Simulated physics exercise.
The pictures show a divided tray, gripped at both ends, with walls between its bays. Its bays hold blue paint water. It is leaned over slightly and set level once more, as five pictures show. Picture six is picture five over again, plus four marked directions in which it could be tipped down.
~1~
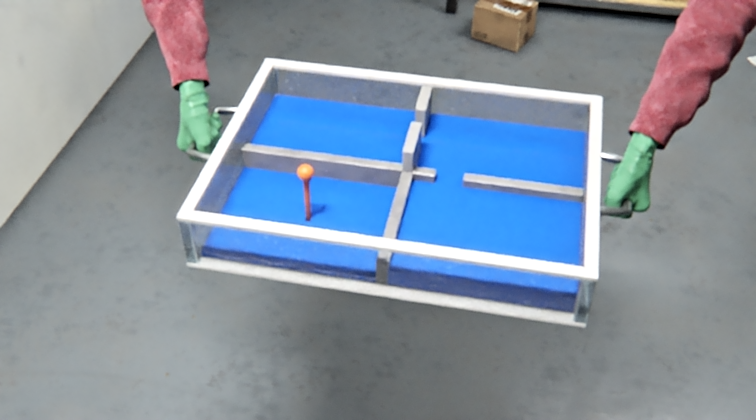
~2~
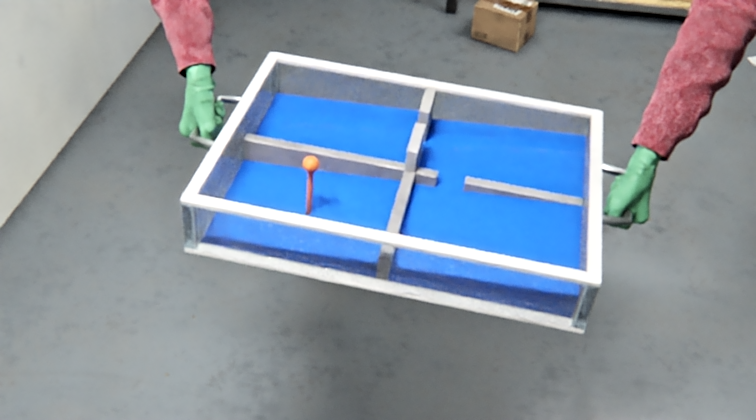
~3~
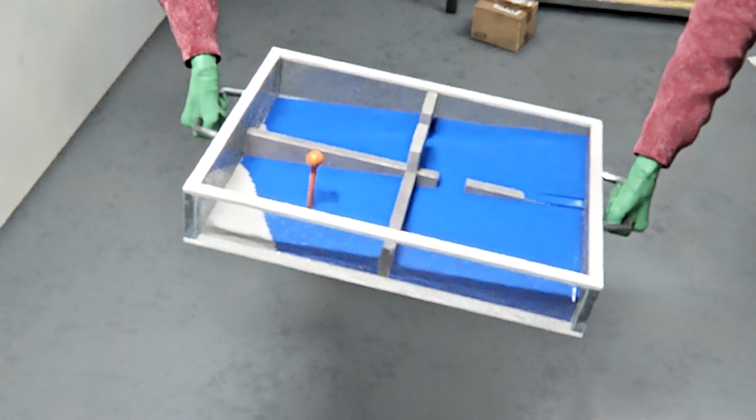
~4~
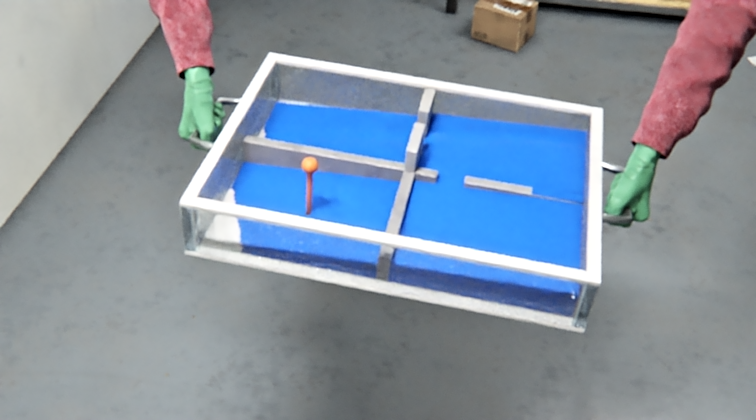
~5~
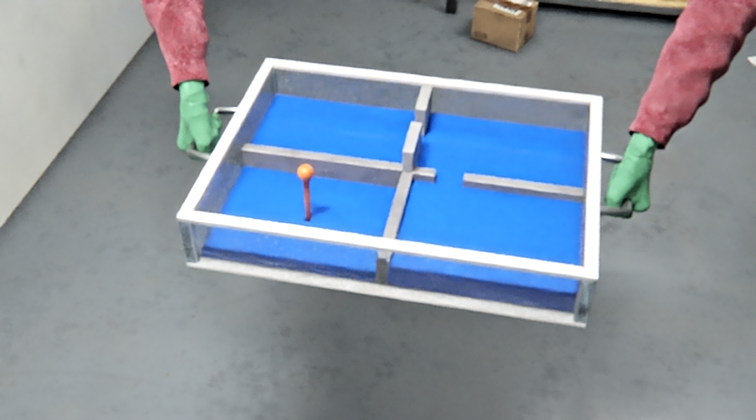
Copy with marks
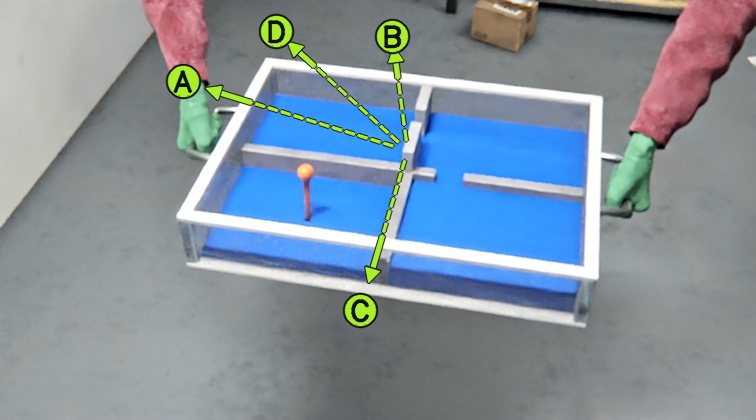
In this clip, green-gloved hands hold a walled tray of blue liquid with an orange peg standing in it, tilt it slightly down toward the back right so the liquid shifts, then bring it back to level.
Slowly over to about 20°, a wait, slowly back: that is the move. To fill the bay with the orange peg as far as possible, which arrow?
Use direction C.
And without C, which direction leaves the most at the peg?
A.
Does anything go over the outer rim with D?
Yes, some is lost.
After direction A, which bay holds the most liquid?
The front left bay.
On the marked copy, A ends at (211, 90); B ends at (394, 52); C ends at (370, 277); D ends at (291, 45).
With A, about 33 % of the liquid ends in the peg's bay; about 27 % goes over the rim.
With B, about 11 % of the liquid ends in the peg's bay; about 12 % goes over the rim.
With C, about 44 % of the liquid ends in the peg's bay; nothing spills.
With D, about 9 % of the liquid ends in the peg's bay; about 46 % goes over the rim.
